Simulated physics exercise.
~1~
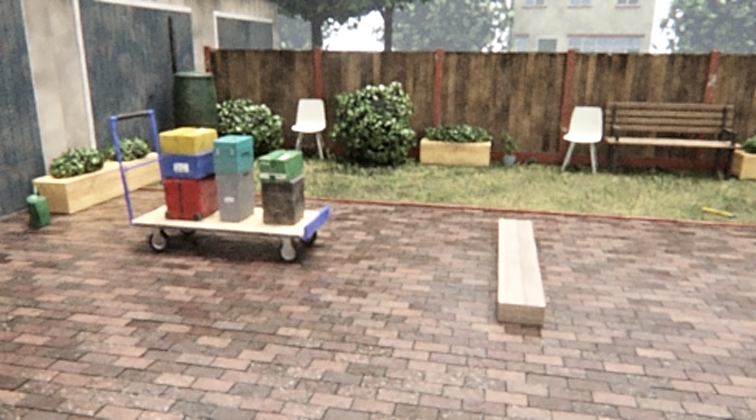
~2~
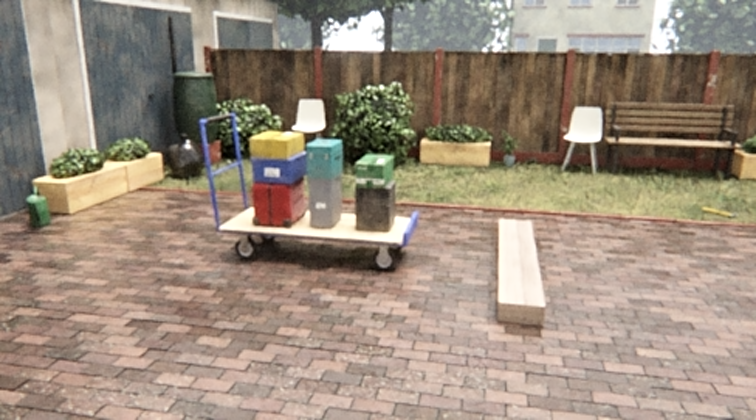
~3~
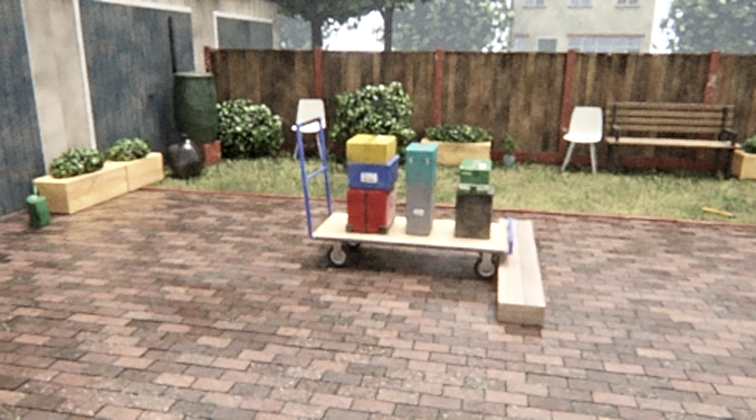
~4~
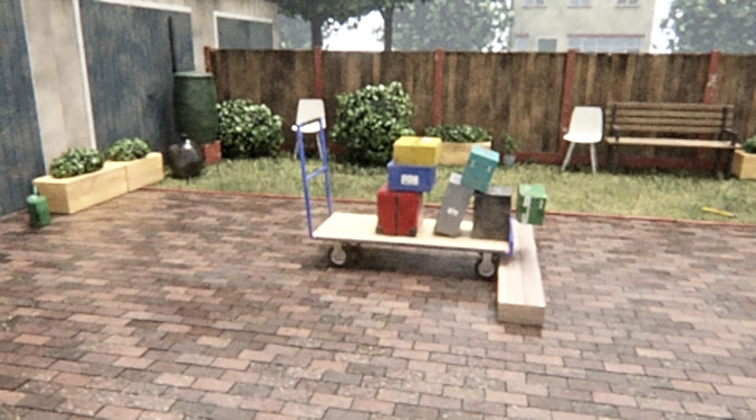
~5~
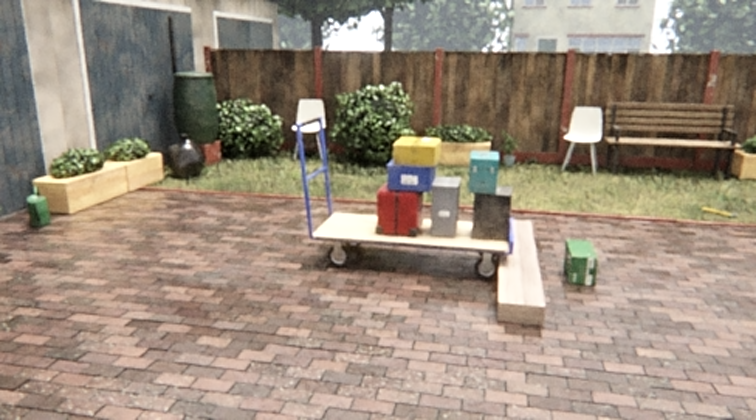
A flatbed trolley with a blue handle stands on the left of a brick-paved yard, seen from a fixed, slightly raised view, with a wooden fence, white chairs and a bench behind. It carries a yellow box on a blue one over a red case, a teal box on a grey one, and a green box on a black one. The trolley rolls right and stops against a pale beam. The load slides forward, the green box tumbles off the front, and the teal and grey boxes lean, then settle upright. The teal box ends atop the black one, while the green box rests on the bricks beyond the beam.
